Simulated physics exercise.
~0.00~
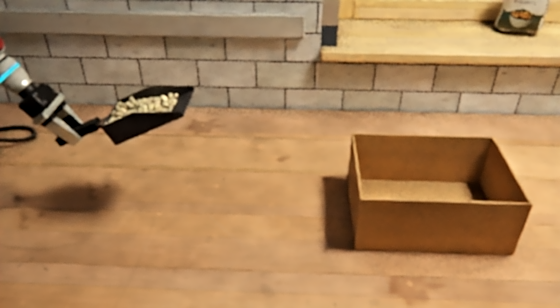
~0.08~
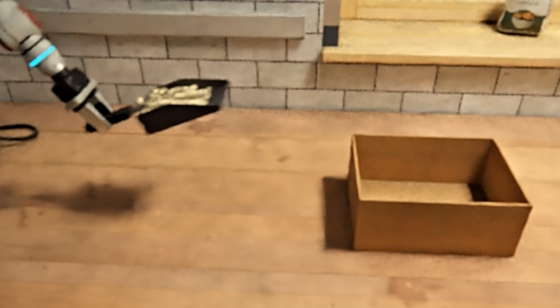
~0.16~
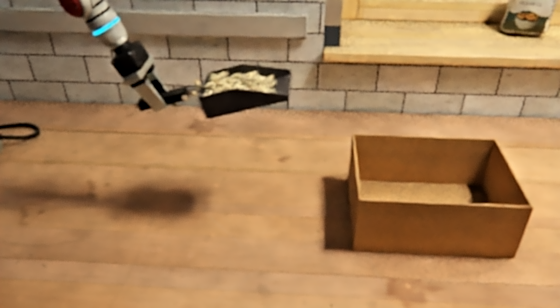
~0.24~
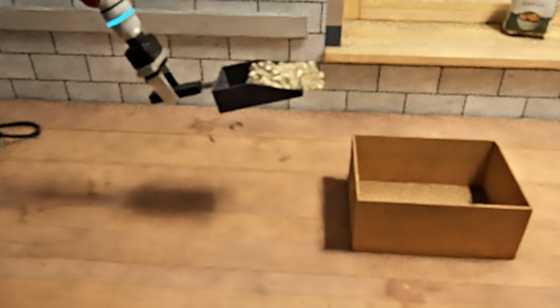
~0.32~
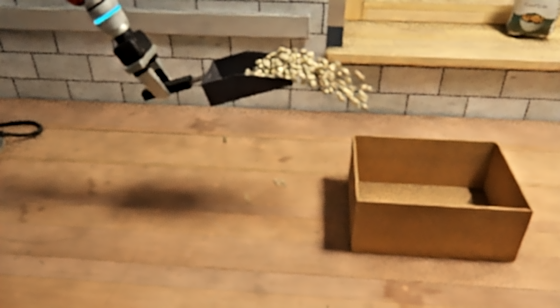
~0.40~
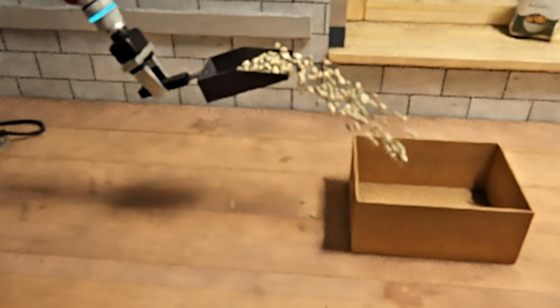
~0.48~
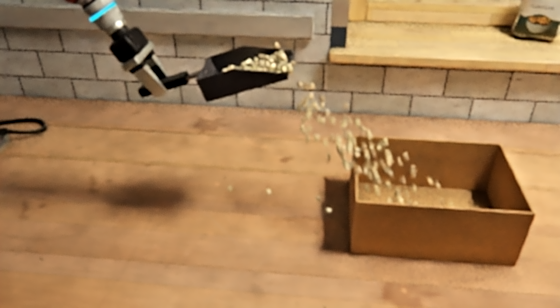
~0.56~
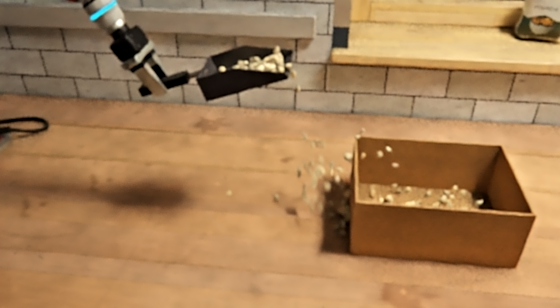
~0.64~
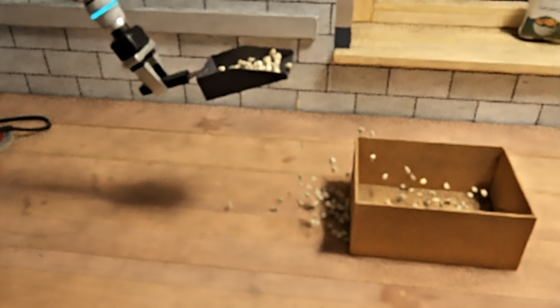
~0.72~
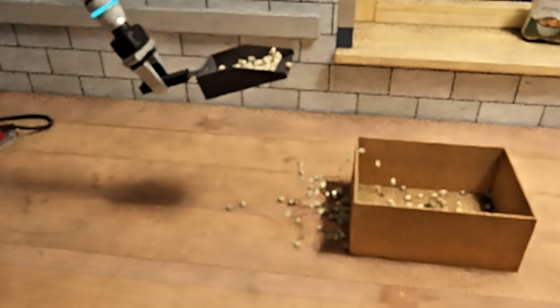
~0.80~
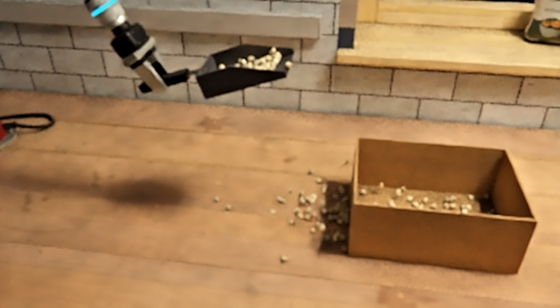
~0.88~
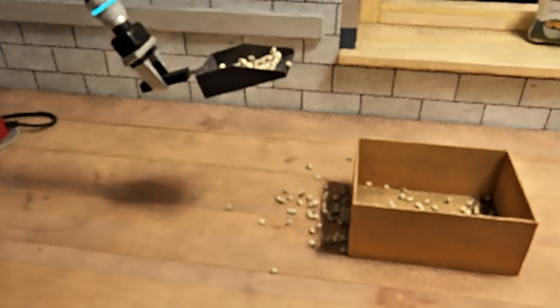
A robot arm carried a black scoop heaped with pale beans to the right and stopped short of an open brown box, and the beans poured off the front, some landing inside, others scattering on the table, while many stayed in the scoop.
